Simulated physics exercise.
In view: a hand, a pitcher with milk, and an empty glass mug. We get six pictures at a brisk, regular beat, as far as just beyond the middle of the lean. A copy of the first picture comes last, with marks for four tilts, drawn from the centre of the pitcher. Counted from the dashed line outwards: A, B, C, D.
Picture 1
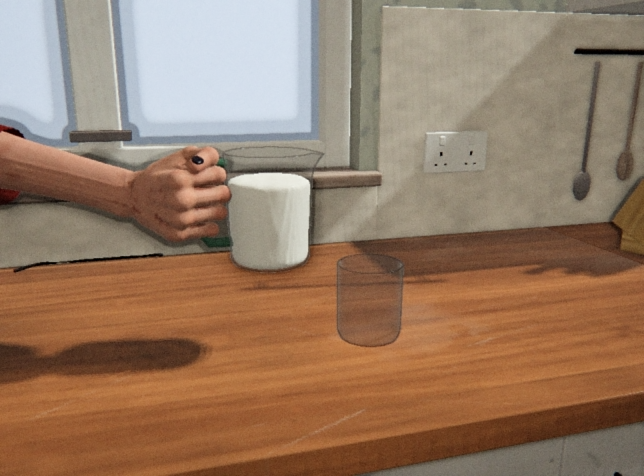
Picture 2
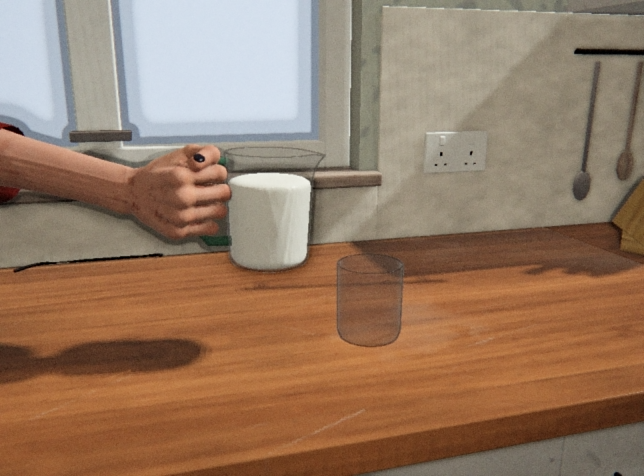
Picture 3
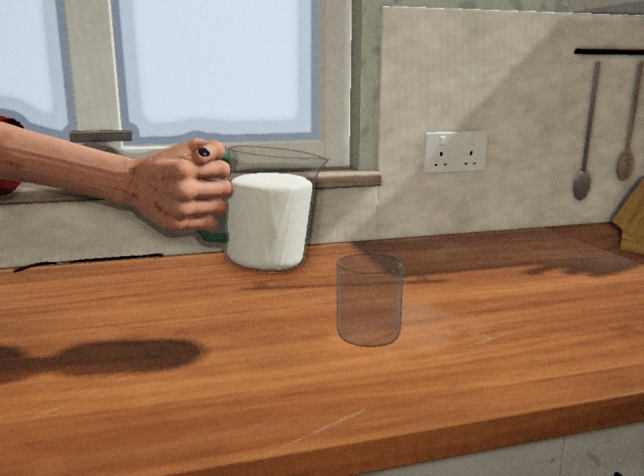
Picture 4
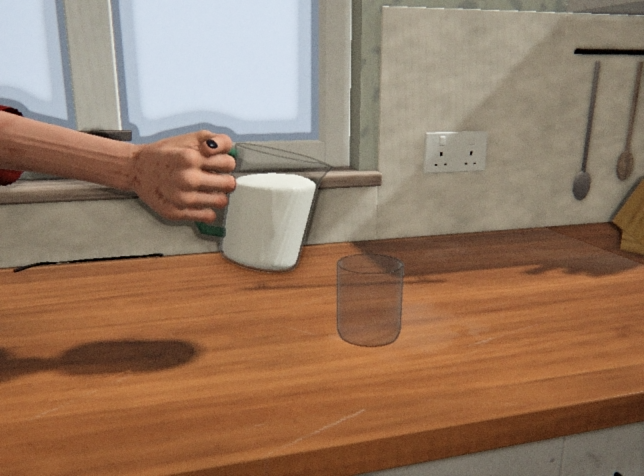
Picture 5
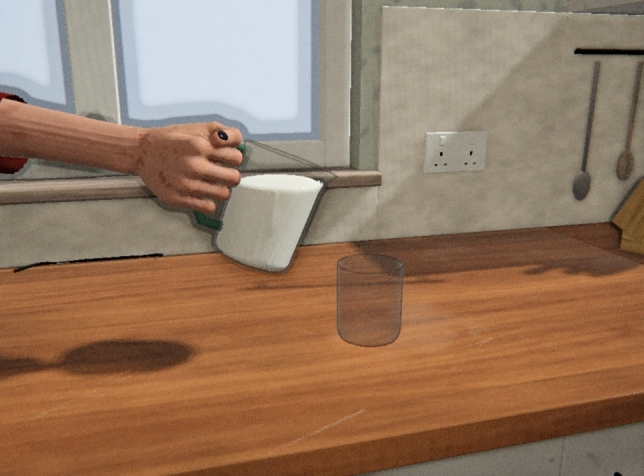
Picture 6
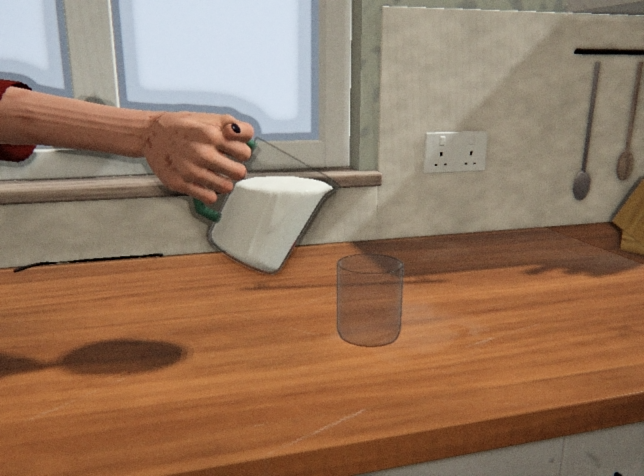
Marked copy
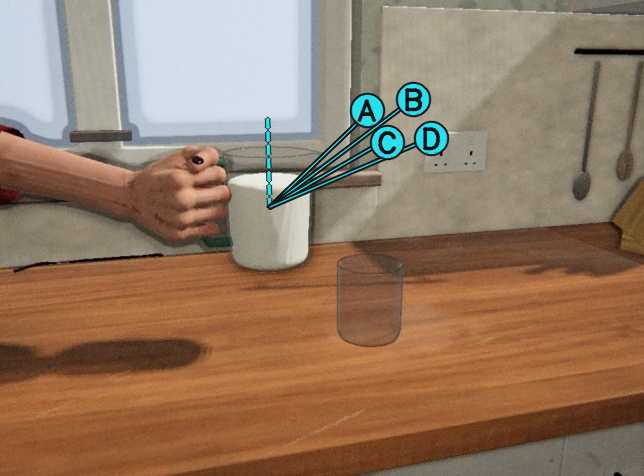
On a wooden kitchen counter, a hand tilts a pitcher of milk rightward near an empty glass.
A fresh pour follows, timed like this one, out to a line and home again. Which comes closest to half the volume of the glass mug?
It is C.
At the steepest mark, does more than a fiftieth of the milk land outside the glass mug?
No, it does not.
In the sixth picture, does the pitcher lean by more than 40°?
No, it does not.
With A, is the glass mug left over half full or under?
Under.
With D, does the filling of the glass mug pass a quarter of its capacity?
Yes.
In cyan, A at (356, 124); B at (399, 109); C at (371, 148); D at (415, 144).
For mark A, the glass mug ends with about 20 % of what it can hold.
For mark B, the glass mug ends with about 33 % of what it can hold.
For mark C, the glass mug ends with about 49 % of what it can hold.
For mark D, the glass mug ends with about 69 % of what it can hold.
